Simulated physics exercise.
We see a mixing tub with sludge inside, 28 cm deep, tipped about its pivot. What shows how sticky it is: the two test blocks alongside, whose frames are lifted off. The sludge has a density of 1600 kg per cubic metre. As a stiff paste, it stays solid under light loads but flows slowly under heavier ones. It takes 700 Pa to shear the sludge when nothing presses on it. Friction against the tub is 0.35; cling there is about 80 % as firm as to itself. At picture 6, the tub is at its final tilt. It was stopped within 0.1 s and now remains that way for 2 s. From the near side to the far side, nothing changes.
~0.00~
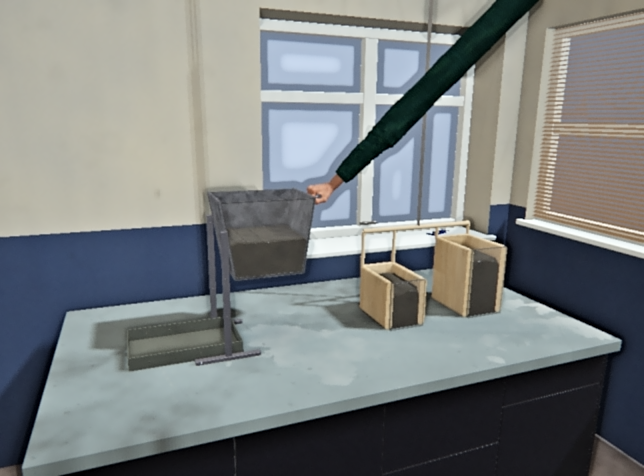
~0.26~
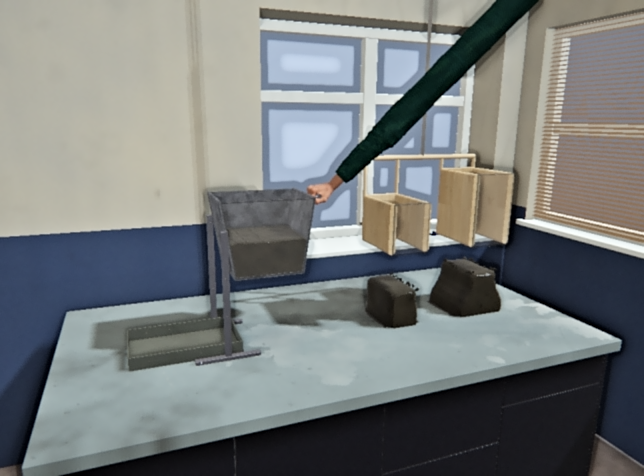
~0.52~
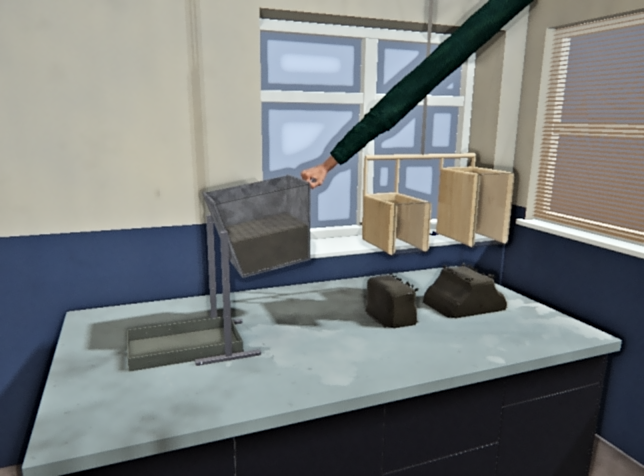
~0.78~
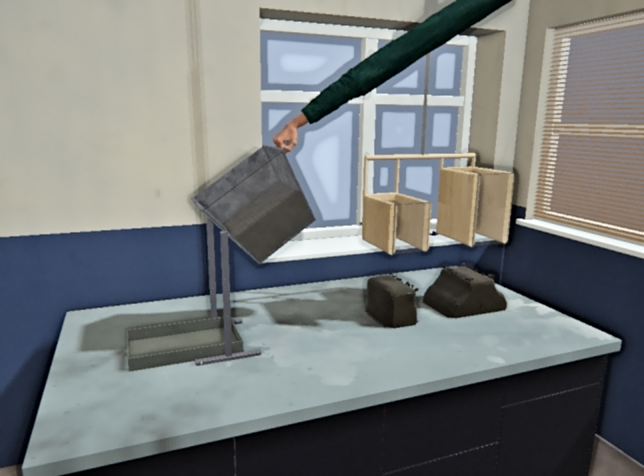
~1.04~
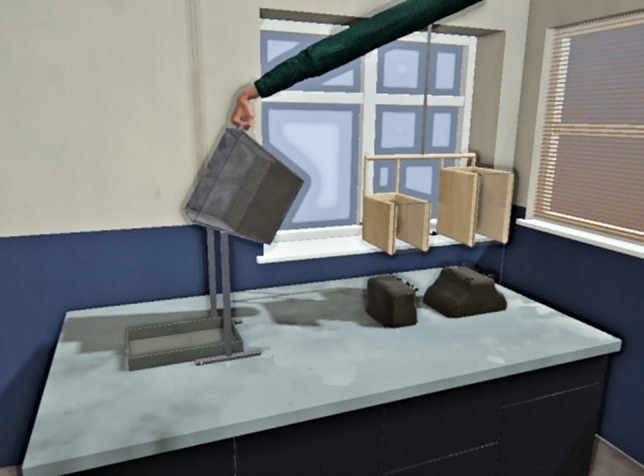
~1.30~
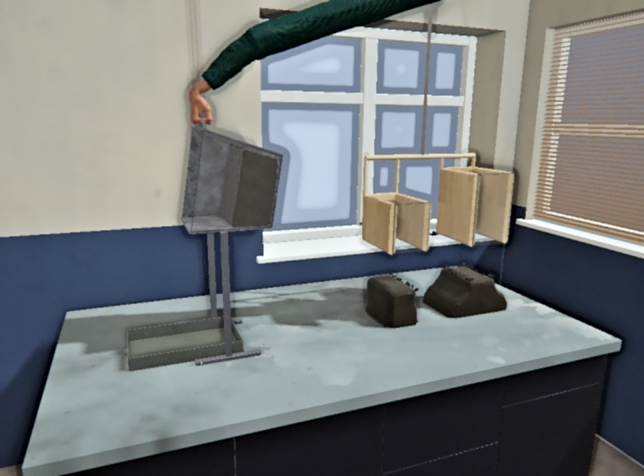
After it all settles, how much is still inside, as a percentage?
Roughly 100 % is still inside.
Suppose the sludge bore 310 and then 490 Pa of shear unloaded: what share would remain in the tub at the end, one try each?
You'd see 65 percent the first time and 90 percent the second.
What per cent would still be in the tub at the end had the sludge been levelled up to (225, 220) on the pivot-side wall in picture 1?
That works out near 60 %.
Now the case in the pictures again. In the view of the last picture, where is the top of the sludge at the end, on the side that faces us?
I'd say it peaks at roughly (233, 174) in the last picture.
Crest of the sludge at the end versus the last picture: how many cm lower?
About 8 cm.
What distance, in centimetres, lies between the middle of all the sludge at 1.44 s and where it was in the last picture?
Roughly 3 cm.
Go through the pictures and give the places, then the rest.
Handle-side rim at (314, 198), tilt 0 degrees; highest point of the sludge at (264, 241); test blocks 17 cm, 26 cm high (left to right), in the first picture.
Handle-side rim at (314, 198), tilt 0 degrees; highest point of the sludge at (264, 241); test blocks 16 cm, 20 cm high (left to right), in the second picture.
Handle-side rim at (308, 183), tilt 10 degrees; highest point of the sludge at (304, 226); test blocks 16 cm, 17 cm high (left to right), in the third picture.
Handle-side rim at (281, 151), tilt 35 degrees; highest point of the sludge at (296, 191); test blocks 16 cm, 17 cm high (left to right), in the fourth picture.
Handle-side rim at (240, 132), tilt 60 degrees; highest point of the sludge at (276, 163); test blocks 16 cm, 17 cm high (left to right), in the fifth picture.
Handle-side rim at (202, 131), tilt 81 degrees; highest point of the sludge at (248, 150); test blocks 16 cm, 17 cm high (left to right), in the sixth picture.
By 1.44 s, the tub is at 81 degrees and holds 100 %.
By 1.61 s, the tub is at 81 degrees and holds 100 %.
By 1.78 s, the tub is at 81 degrees and holds 100 %.
By 1.95 s, the tub is at 81 degrees and holds 100 %.
By 3.30 s, at the end, the tub is at 81 degrees and holds 100 %.
